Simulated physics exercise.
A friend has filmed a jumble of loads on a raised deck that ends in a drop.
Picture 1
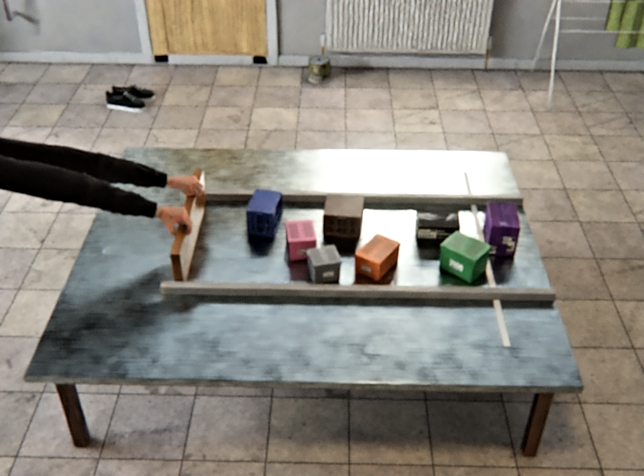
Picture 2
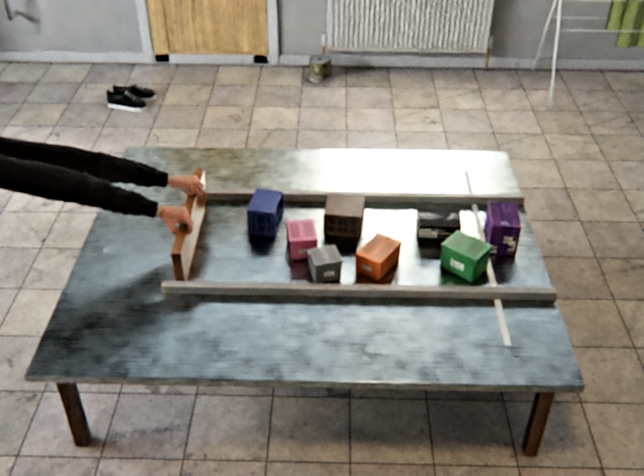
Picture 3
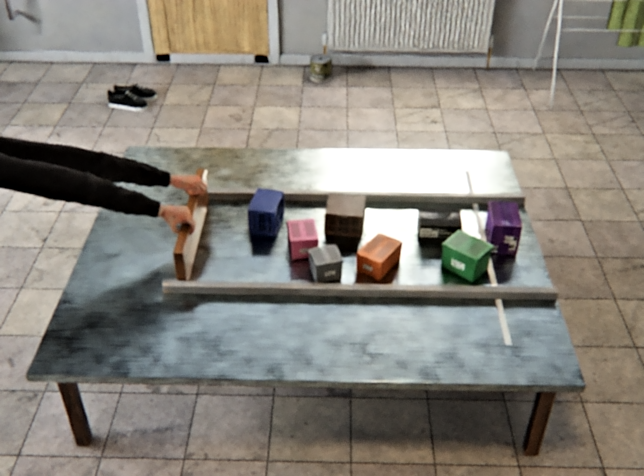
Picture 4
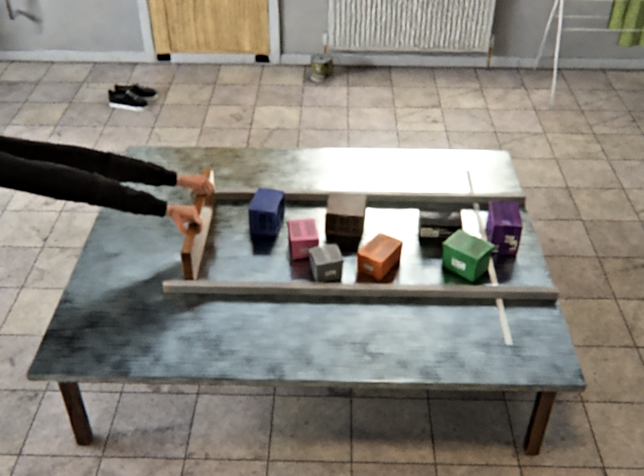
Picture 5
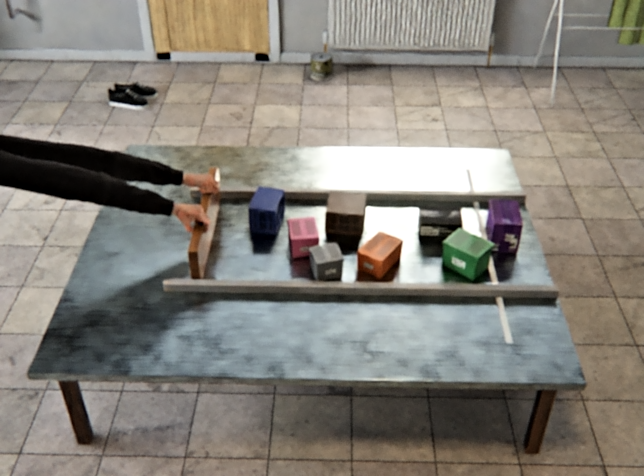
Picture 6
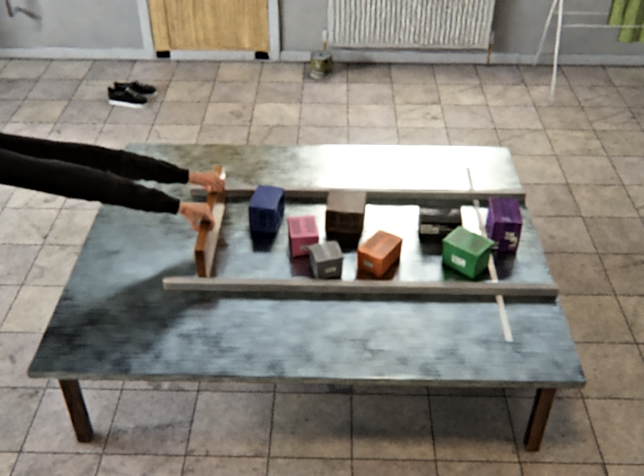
In a room with a tiled floor, two hands slide an upright wooden plank slowly a short way to the right between two rails on a table, while the colored boxes to its right show almost no movement.
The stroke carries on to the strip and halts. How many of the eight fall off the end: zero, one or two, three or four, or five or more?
In the end the number that fall off is three or four.
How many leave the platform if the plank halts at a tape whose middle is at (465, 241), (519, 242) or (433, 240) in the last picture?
Try by try, 3, 5 and 1.
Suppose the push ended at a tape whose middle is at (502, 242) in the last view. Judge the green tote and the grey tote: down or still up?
The green tote goes over; the grey tote does not fall.
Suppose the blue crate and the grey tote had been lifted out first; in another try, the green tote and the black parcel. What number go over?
Fallen: 2, and 1 in the other try.
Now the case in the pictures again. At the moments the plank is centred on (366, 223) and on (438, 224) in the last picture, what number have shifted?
6 and 8.
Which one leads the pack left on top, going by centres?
Foremost is the brown crate.
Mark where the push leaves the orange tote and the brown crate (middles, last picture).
About (534, 251), and the other about (529, 213).
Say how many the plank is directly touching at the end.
3 of them.
Soon after, none off yet; purple parcel at rest near (503, 224); green tote at rest near (467, 253); black parcel at rest near (440, 222).
After that, none off yet; purple parcel displaced a little near (518, 225); green tote displaced a little near (479, 253); black parcel displaced about its own width near (480, 223).
In the end, the number that fall off is three or four; gone, black parcel, green tote and purple parcel.
